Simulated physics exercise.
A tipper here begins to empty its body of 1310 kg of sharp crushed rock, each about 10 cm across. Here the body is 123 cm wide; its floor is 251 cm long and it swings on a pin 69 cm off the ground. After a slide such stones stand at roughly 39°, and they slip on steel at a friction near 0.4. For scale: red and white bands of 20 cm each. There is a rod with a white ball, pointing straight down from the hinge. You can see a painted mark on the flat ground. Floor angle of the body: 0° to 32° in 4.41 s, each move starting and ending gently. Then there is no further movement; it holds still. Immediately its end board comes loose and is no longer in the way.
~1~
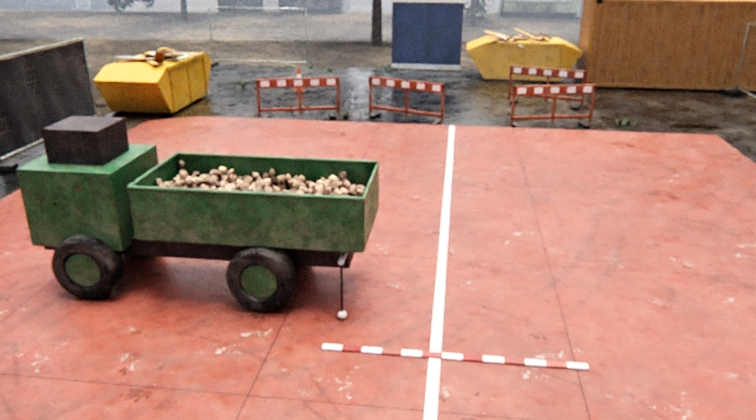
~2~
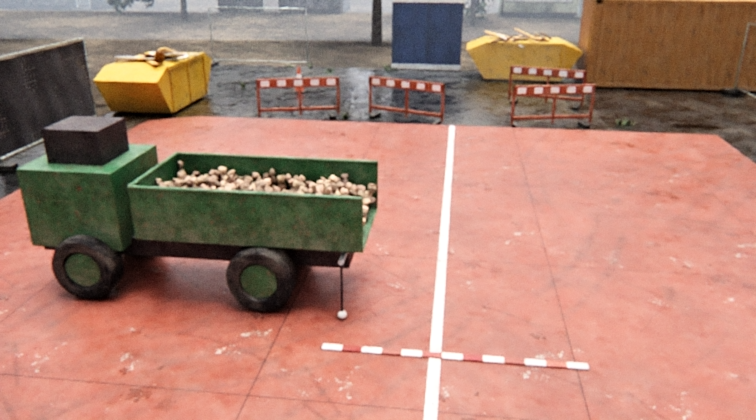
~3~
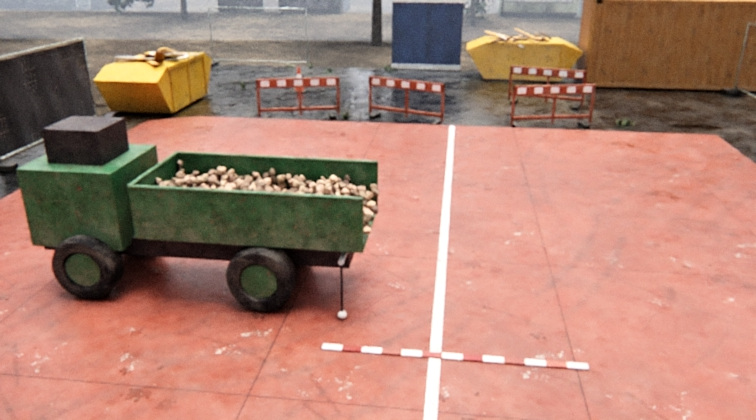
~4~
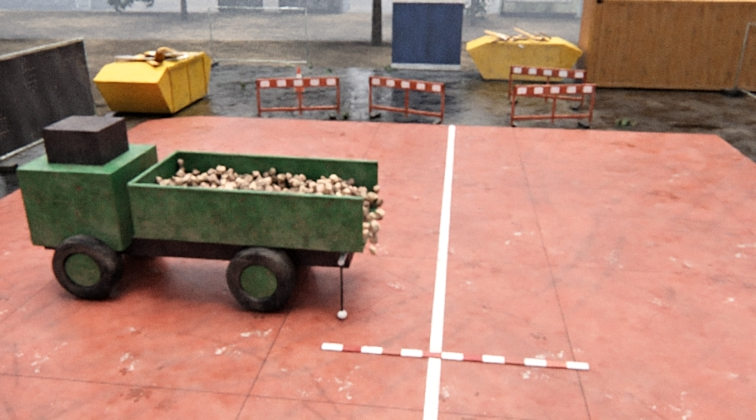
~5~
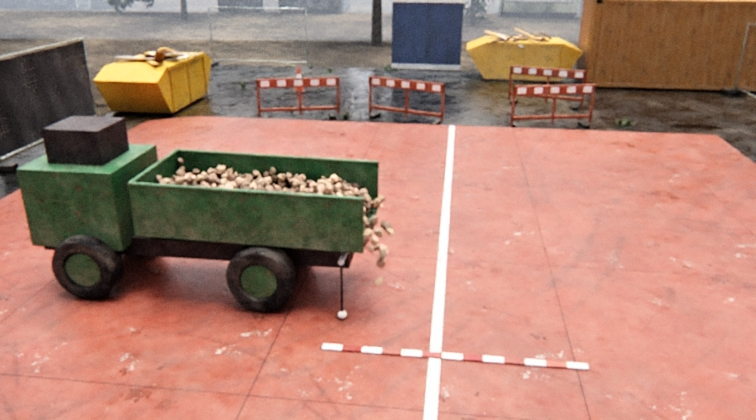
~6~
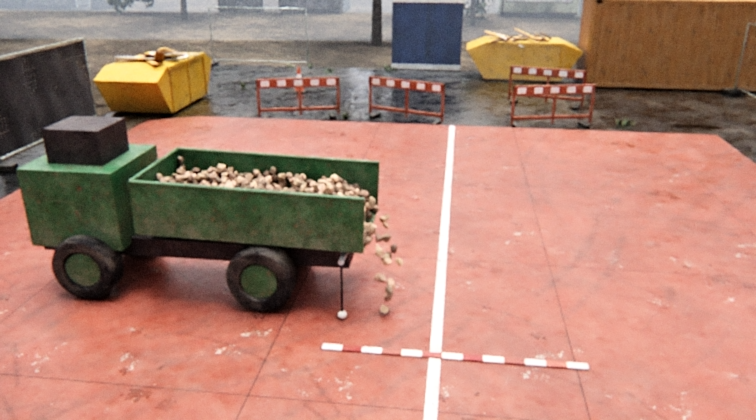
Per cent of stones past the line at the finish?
Roughly 25 percent.
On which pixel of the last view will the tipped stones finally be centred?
The middle should be near (412, 282).
A little later the floor is at 27°; 81 % in the body, 19 % short of the line, 1 % past the line; the foremost stones are at (443, 294).
Then the floor is at 32°; 38 % in the body, 55 % short of the line, 6 % past the line; the foremost stones are at (477, 293).
Later still the floor is at 32°; 21 % in the body, 65 % short of the line, 13 % past the line; the foremost stones are at (494, 304).
In the end the floor is at 32°; 0 % in the body, 77 % short of the line, 23 % past the line; the foremost stones are at (512, 303).
